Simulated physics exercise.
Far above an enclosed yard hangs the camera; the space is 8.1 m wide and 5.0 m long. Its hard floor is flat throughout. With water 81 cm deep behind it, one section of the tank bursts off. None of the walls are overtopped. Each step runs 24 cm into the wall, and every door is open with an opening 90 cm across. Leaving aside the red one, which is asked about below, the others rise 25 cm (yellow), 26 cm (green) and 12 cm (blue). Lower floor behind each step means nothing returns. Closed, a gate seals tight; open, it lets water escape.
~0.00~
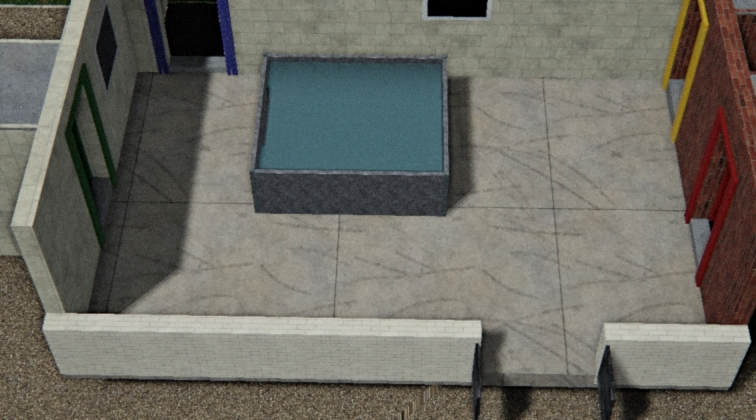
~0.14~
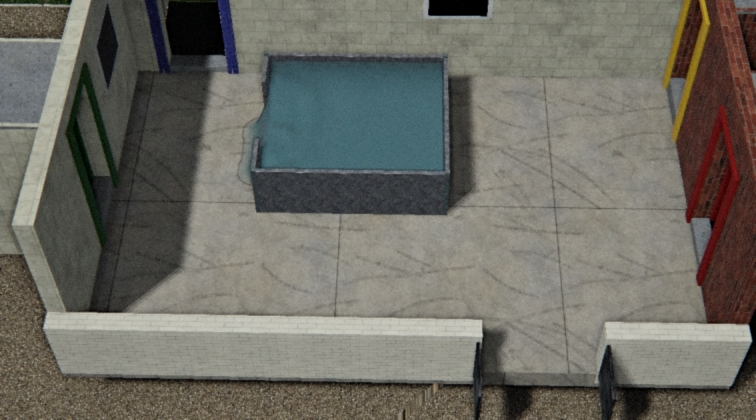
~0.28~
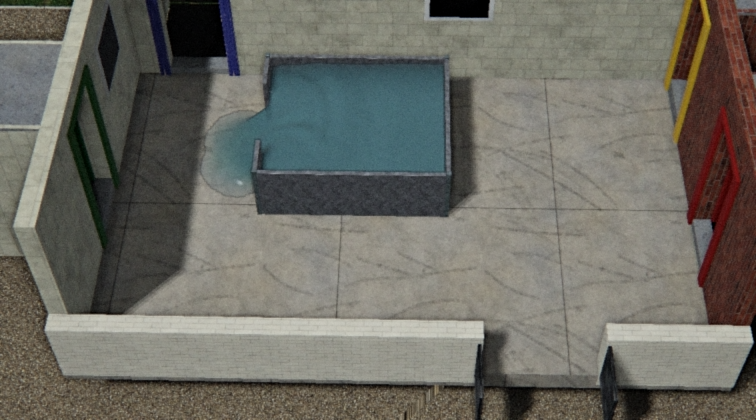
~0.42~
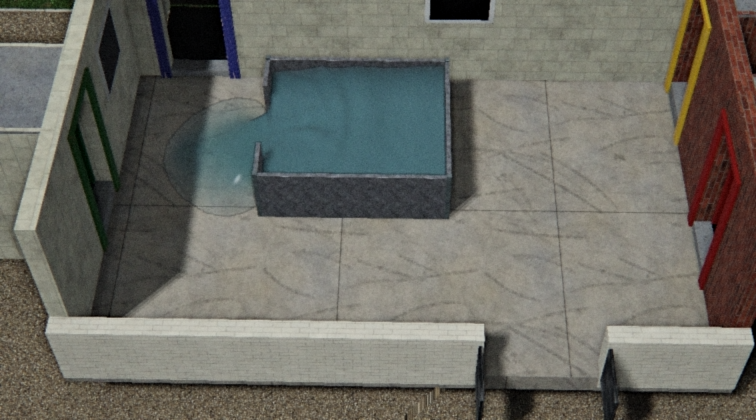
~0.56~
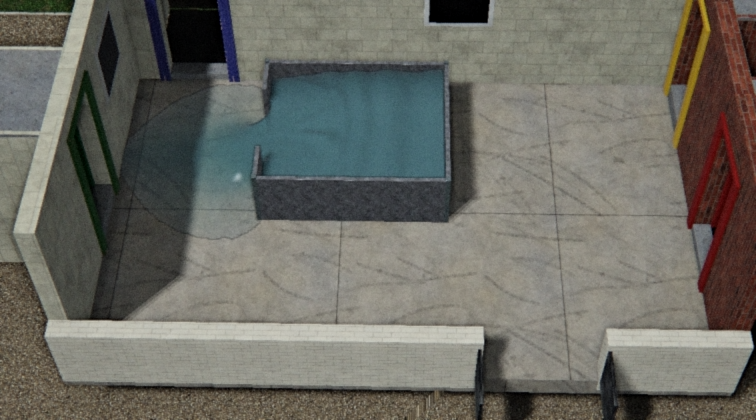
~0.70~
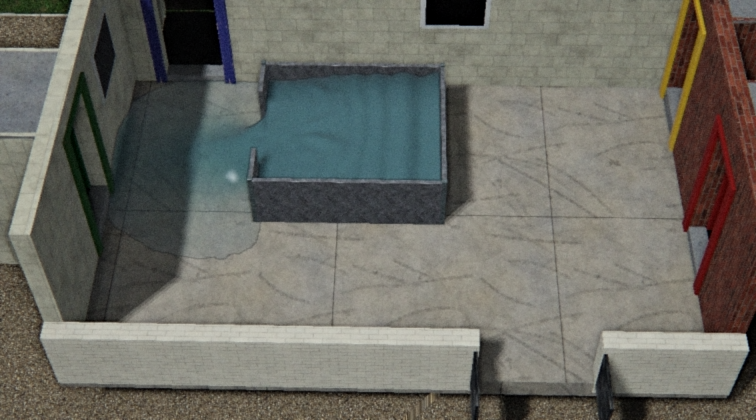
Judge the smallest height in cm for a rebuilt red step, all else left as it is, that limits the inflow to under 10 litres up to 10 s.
Roughly 13.5 cm at the least.
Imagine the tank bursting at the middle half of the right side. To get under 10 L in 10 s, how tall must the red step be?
Some 23 centimetres.
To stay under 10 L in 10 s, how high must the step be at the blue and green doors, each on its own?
About 31 cm at blue and about 32 cm at green.
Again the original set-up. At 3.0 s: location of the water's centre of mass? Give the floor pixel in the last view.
Centre of the water: Approx. (269, 180) px.
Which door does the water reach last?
The red door.
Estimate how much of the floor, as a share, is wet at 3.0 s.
35 %.
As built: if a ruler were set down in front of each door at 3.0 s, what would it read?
Depth (cm): Yellow 0 / green 27 / blue 26 / red 0.
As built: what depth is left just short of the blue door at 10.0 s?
Roughly 11.5 cm deep.
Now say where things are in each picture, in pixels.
The first frame shows the tank at (352, 116) is whole and still, 81 cm deep; the red door at (709, 205) is dry.
In the second frame, the gap is at (266, 139), the front 0.3 m out at (243, 174); the back of the tank holds 81 cm.
In the third frame, the front is at (207, 172), 0.8 m from the gap at (267, 142); 1.0 m2 of floor is wet, 81 cm left at the back.
In the fourth frame, the front is at (169, 159), 1.4 m from the gap at (268, 145); 2.3 m2 of floor is wet, 81 cm left at the back.
In the fifth frame, the gap is at (267, 147), the front 2.1 m out at (122, 167); the back of the tank holds 81 cm.
In the sixth frame, water pours out at (263, 149) and has run 2.2 m, to (131, 109); about 6 cm deep outside, 76 cm at the back; 6.1 m in a straight line remain to the red door at (707, 213).
After 1.4 s water covers 20 % of the floor, deepest (62 cm) near (135, 86); it has not reached the red door.
After 3.0 s water covers 35 % of the floor, deepest (38 cm) near (79, 357); it has not reached the red door.
After 10.0 s water covers 95 % of the floor, deepest (16 cm) near (686, 298); 15 cm at the red door, 14 litres in over its 13 cm step.
At the red door as built, the water arrived by 5.7 s and peaked near 17 cm at 7.0 s.
Run again over the same 10 s with other heights there, 23 litres in over 12 cm, 1 litre over 16.5 cm. The limit of 10 litres is kept from about 13.5 cm up.
